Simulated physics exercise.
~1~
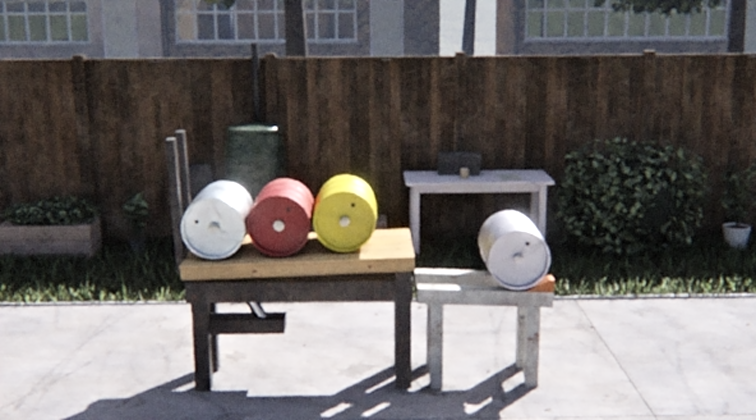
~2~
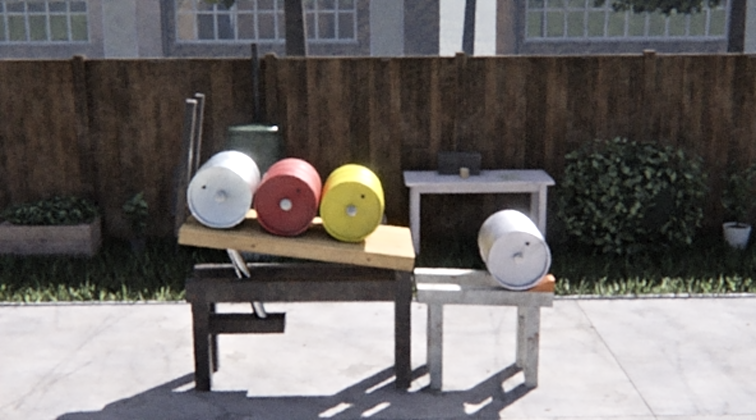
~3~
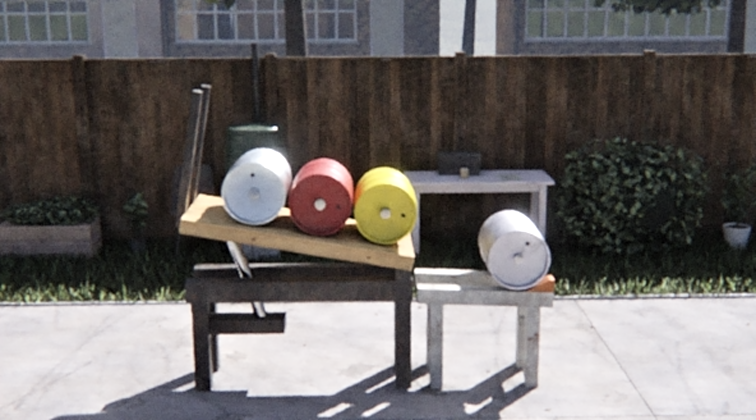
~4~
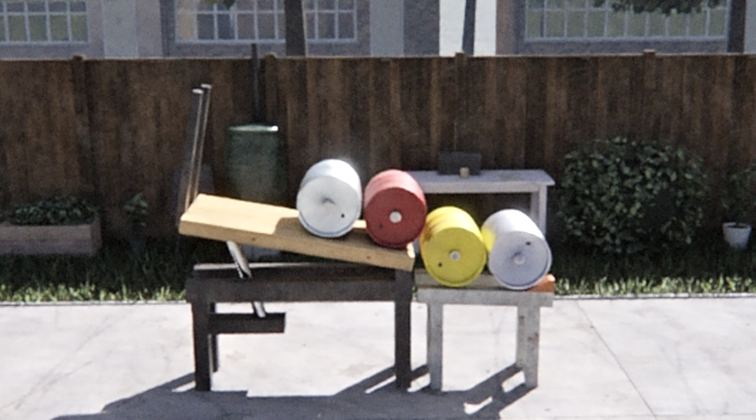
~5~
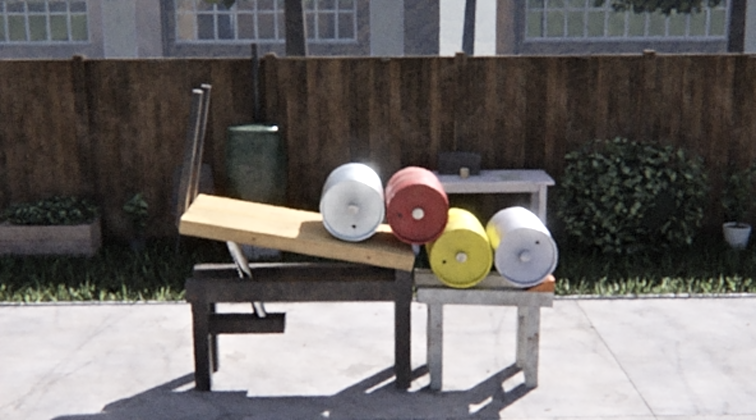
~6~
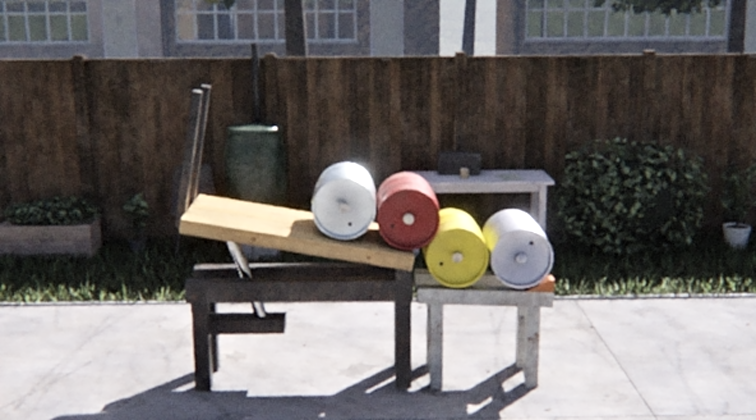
In a yard, a tabletop tilts and three kegs roll right; only yellow leaves it.
